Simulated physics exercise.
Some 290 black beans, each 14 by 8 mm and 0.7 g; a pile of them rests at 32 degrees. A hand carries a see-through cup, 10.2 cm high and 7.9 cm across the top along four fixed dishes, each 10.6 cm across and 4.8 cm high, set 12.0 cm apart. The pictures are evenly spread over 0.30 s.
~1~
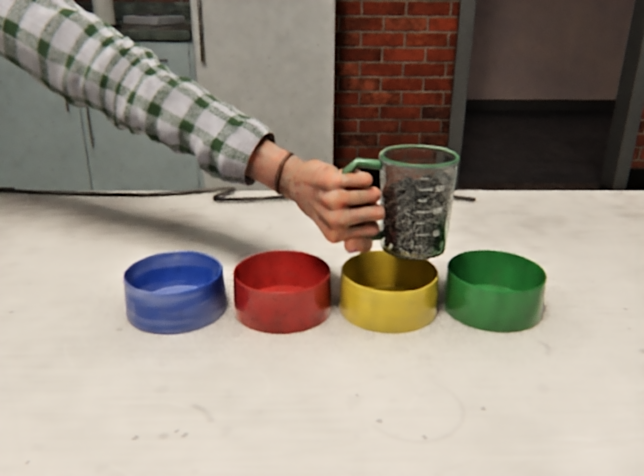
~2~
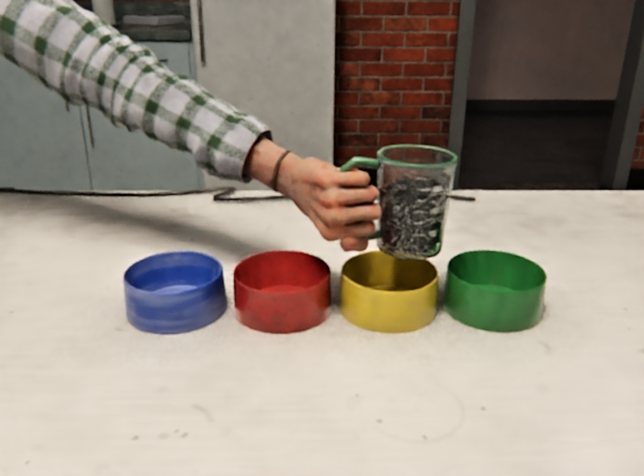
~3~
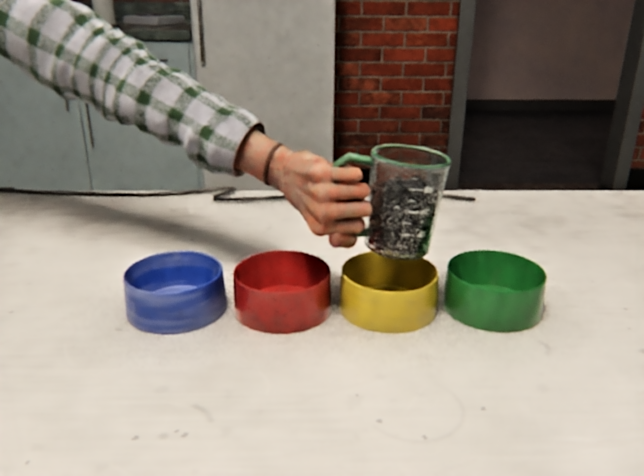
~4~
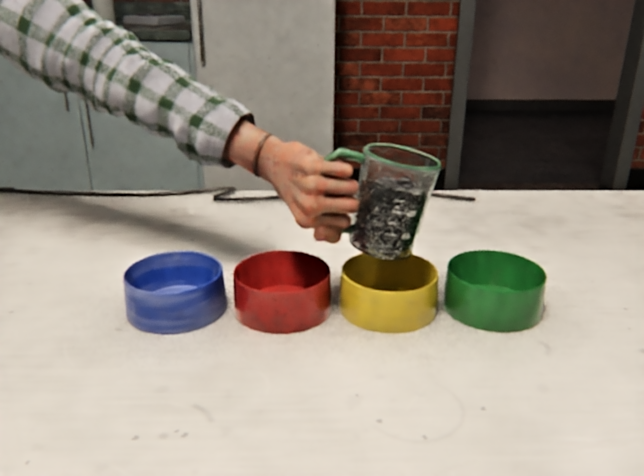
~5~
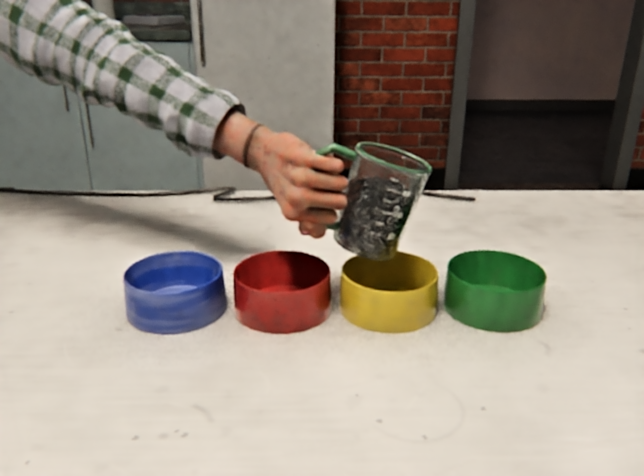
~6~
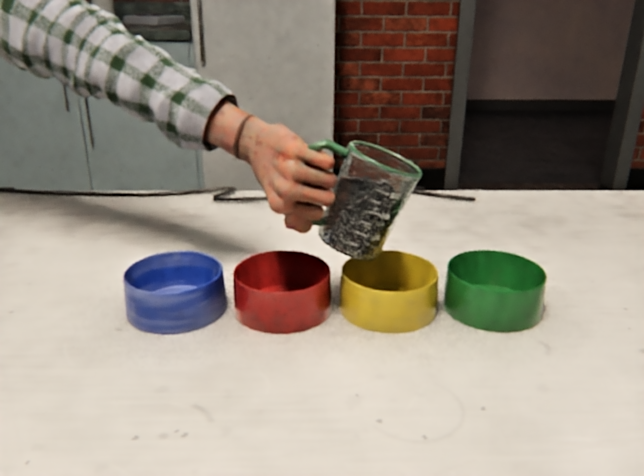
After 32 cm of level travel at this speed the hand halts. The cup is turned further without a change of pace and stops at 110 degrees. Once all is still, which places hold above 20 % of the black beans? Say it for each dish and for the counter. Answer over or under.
Red under, blue over, green under, yellow under, counter under.
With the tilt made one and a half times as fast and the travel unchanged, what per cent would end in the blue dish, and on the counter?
Blue 40, counter 10.
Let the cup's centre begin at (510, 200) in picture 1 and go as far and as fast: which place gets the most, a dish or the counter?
The winner: Red.
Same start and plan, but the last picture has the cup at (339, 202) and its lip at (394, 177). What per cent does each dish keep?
Red 0, blue 100, green 0, yellow 0.
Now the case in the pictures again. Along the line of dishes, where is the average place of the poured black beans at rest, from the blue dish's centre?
Some 1 cm to the right.
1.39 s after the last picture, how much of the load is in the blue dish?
Some 50 per cent.
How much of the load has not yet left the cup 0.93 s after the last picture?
Roughly 95 per cent.
Then, 0.56 s after the last picture, tilt 71 degrees; cup holds 100 %.
Then, 0.93 s after the last picture, tilt 104 degrees; cup holds 95 %, red 5 %.
Then, 1.39 s after the last picture, tilt 110 degrees; cup holds 40 %, red 5 %, blue 50 %.
In the end, red 5 %, blue 90 %, green 0 %, yellow 0 %, counter 5 %.
